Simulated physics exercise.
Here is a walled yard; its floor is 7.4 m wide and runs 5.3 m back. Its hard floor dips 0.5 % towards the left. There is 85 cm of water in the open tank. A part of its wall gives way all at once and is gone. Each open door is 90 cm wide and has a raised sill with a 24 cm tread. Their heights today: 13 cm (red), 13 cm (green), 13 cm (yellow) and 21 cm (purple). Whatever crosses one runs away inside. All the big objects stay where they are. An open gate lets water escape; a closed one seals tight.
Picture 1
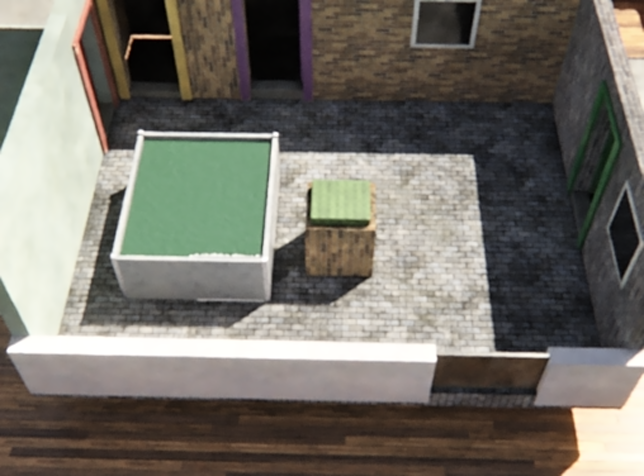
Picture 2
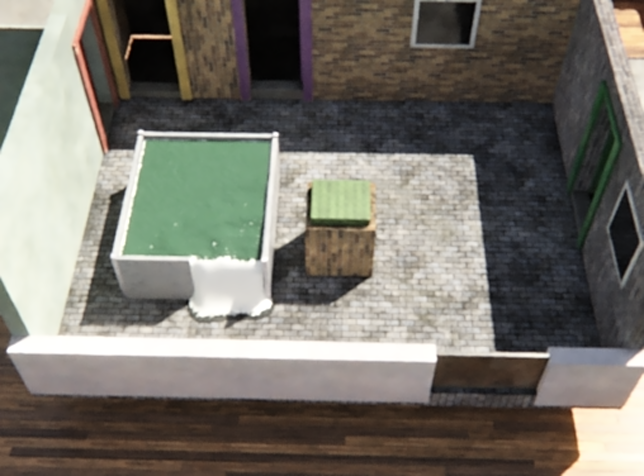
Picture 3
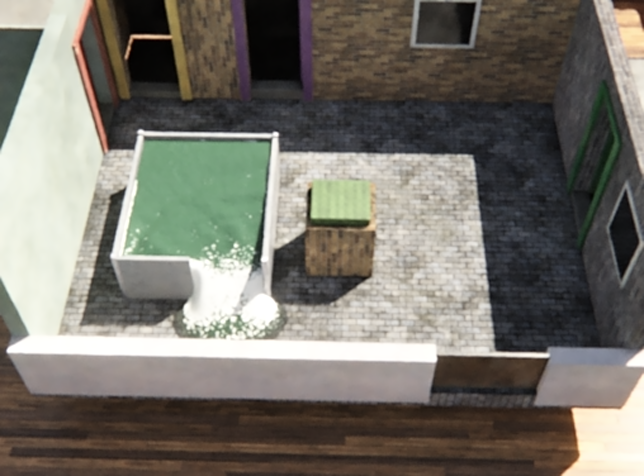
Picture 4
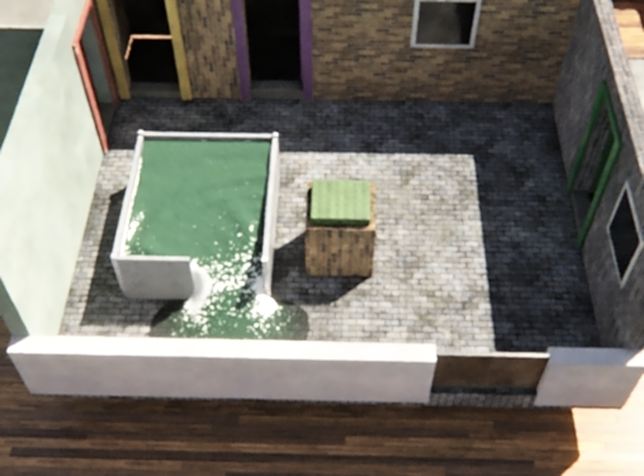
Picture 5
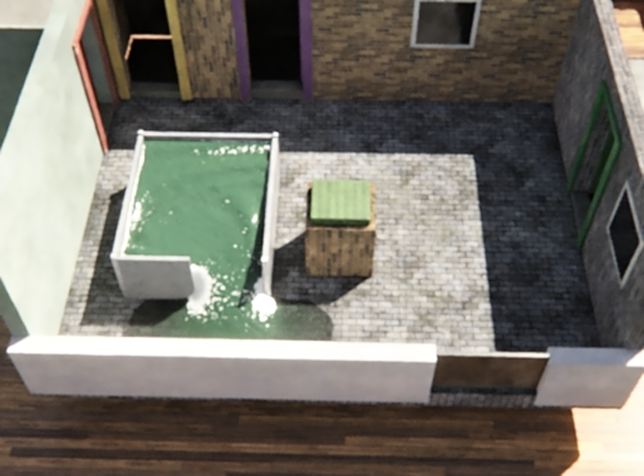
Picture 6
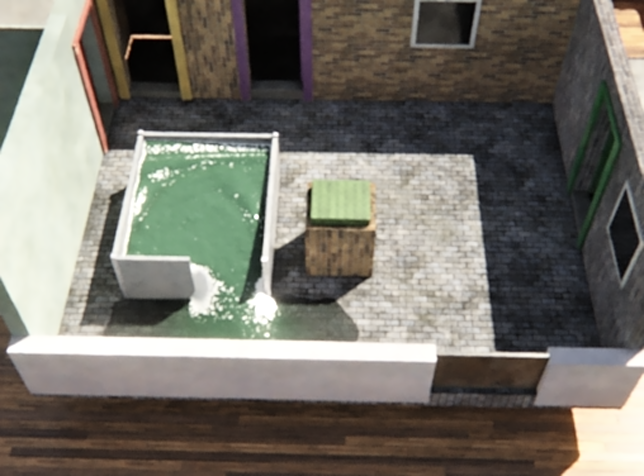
A walled yard with a pale paved floor is seen from above, looking down toward a brick back wall. A white-sided open tank of green water sits at the left beside a small wooden block with a green top, with yellow and purple doorways behind and a green one at right. Part of the tank's near wall vanishes, and water pours out in white froth, then spreads rightward across the paving.
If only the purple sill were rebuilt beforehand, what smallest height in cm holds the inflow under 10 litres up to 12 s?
Close to 13.5 cm is just enough.
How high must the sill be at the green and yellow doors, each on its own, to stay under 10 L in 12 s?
Roughly 11.0 cm at green and 23 cm at yellow.
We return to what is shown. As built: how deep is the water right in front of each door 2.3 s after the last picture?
In cm: Red 4, green 15, yellow 0, purple 0.
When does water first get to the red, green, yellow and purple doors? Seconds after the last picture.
Red 2.0 s, green 1.8 s, yellow 2.4 s, purple 3.4 s.
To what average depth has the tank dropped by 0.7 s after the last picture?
Some 59 cm.
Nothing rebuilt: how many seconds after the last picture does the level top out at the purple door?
Around 8.5 s.
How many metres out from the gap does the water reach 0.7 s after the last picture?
Some 4.0 m out.
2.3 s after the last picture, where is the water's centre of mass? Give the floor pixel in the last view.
At about (255, 270).
Then, 0.7 s after the last picture water covers 20 % of the floor, deepest (60 cm) near (225, 372); it has not reached the purple door.
Then, 2.3 s after the last picture water covers 55 % of the floor, deepest (36 cm) near (50, 369); it has not reached the purple door.
Then, 11.3 s after the last picture water covers 100 % of the floor, deepest (17 cm) near (144, 179); 13 cm at the purple door, 0 litres in over its 21 cm sill.
At the purple door as built, the water peaked near 16 cm, 8.3 s after the last picture.
Run again over the same 12 s with other heights there, 24 litres in over 11.5 cm, 2 litres over 15.5 cm. The limit of 10 litres is kept from about 13.5 cm up.
